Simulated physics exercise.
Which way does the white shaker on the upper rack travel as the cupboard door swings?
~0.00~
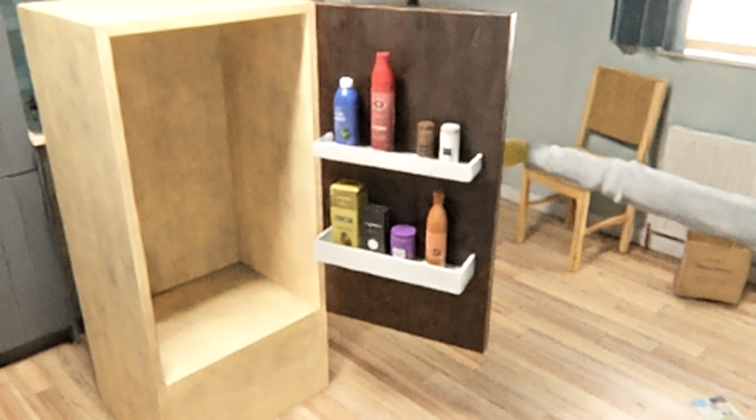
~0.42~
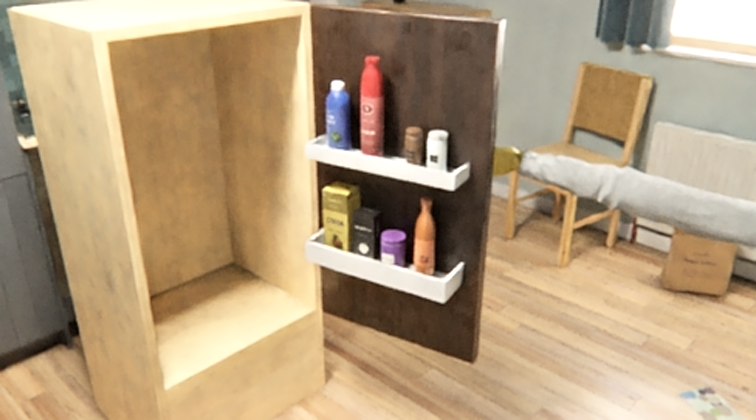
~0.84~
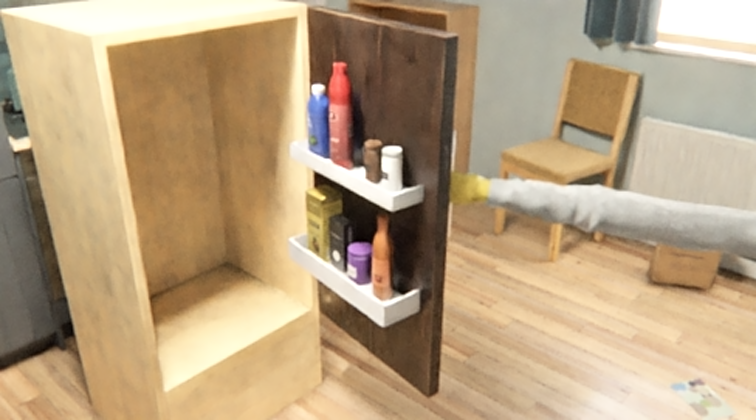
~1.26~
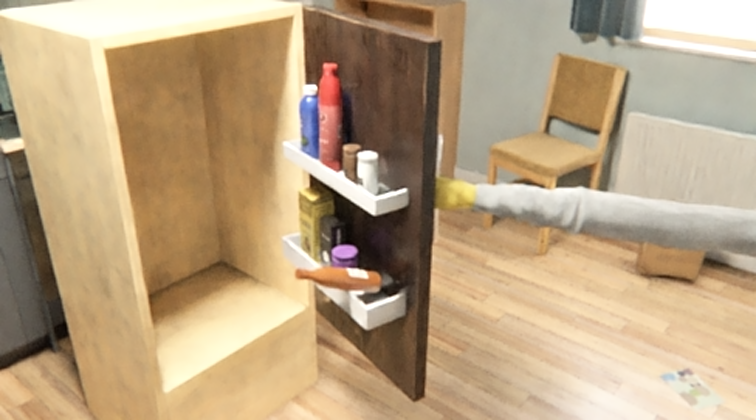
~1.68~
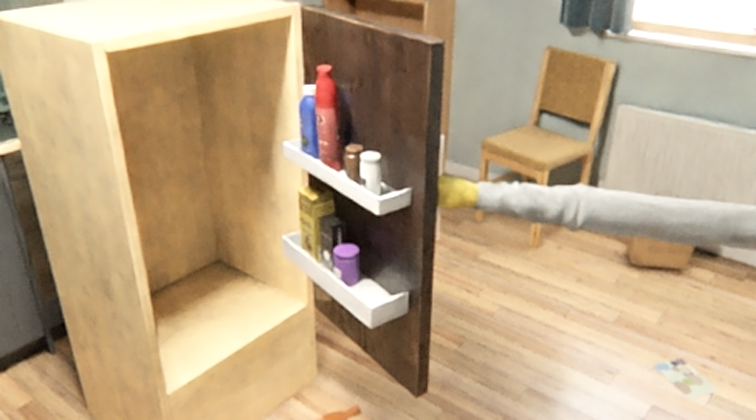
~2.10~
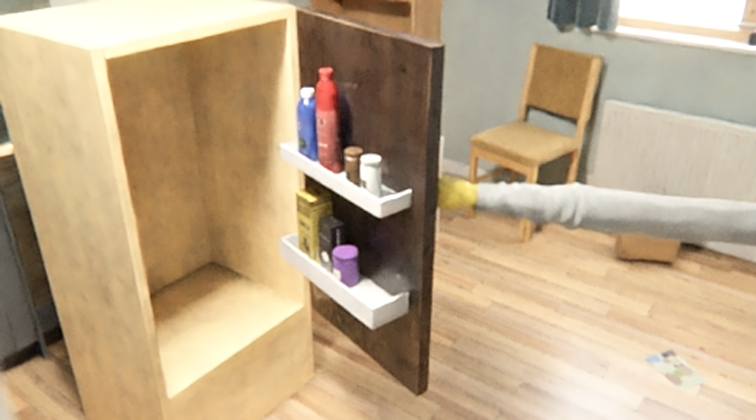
It moves to the left, carried along on its rack as the door swings.
